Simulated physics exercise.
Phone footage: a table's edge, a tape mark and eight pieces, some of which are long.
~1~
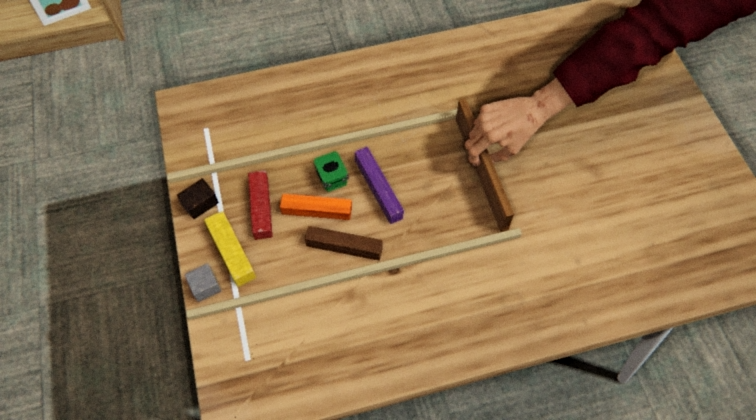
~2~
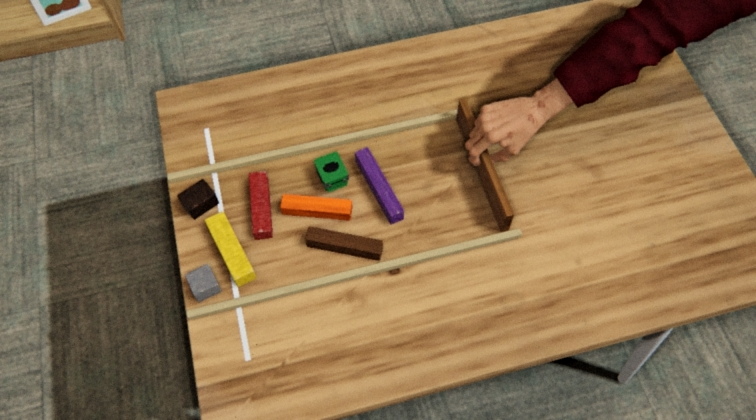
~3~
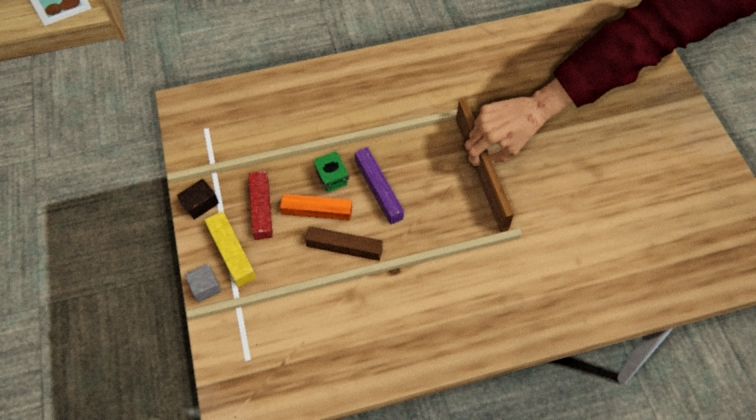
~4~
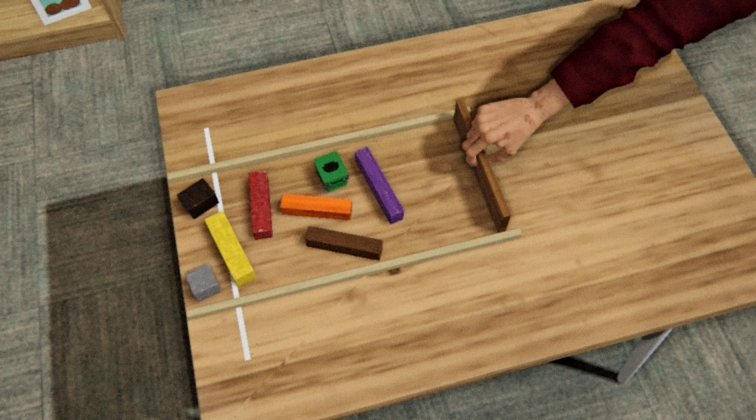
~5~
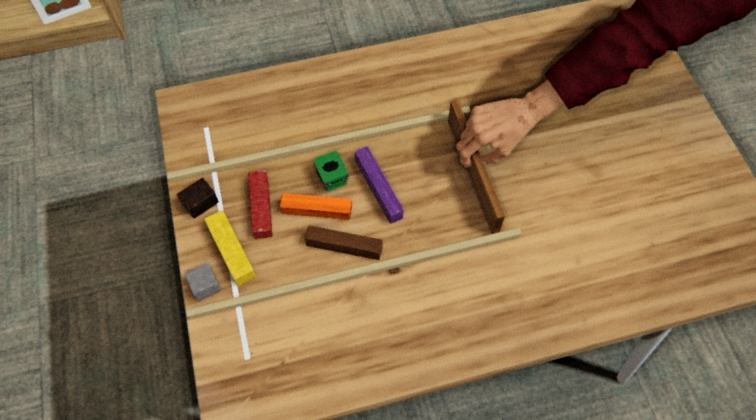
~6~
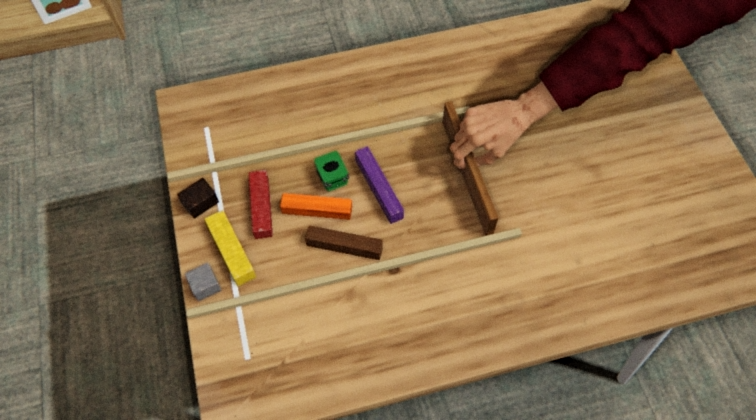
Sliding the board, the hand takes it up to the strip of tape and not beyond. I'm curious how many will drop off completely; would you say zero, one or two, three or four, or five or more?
I would say three or four.
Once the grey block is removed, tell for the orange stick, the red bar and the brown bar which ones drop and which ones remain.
I'd say the orange stick stays where it is, the red bar ends up down, and the brown bar stays where it is.
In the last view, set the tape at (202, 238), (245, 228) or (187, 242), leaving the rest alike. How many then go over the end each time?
The counts would be 7, 1 and 7.
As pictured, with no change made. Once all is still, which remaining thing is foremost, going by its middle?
It's the orange stick.
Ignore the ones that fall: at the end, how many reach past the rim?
2 is the number.
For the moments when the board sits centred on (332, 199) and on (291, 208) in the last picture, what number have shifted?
I count 6 first and 7 after.
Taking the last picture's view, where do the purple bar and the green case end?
Taking them in turn, first comes (215, 222), then (191, 205).
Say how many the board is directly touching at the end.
The count is 2.
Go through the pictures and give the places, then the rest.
In the first frame, grey block (203, 283); black block (198, 199); yellow bar (230, 248); board (483, 164); tape (225, 234).
In the second frame, black block (199, 199); green case (332, 173).
In the third frame, yellow bar (230, 249); brown bar (344, 243).
In the fourth frame, grey block (203, 283); red bar (260, 205).
In the fifth frame, black block (198, 198); purple bar (379, 184).
In the sixth frame, grey block (203, 282); black block (199, 198); yellow bar (230, 248); board (468, 167); tape (225, 233).
Early on, none off yet; grey block at rest near (203, 282); black block at rest near (199, 198); yellow bar at rest near (230, 248).
A while later, none off yet; grey block at rest near (203, 282); black block at rest near (199, 198); yellow bar moving near (221, 252).
Further along, none off yet; grey block travelled a little near (196, 289); black block travelled about its own width near (174, 193); yellow bar travelled a little near (200, 263).
Finally, the number that fall off is three or four; lost, red bar, yellow bar, black block and grey block.
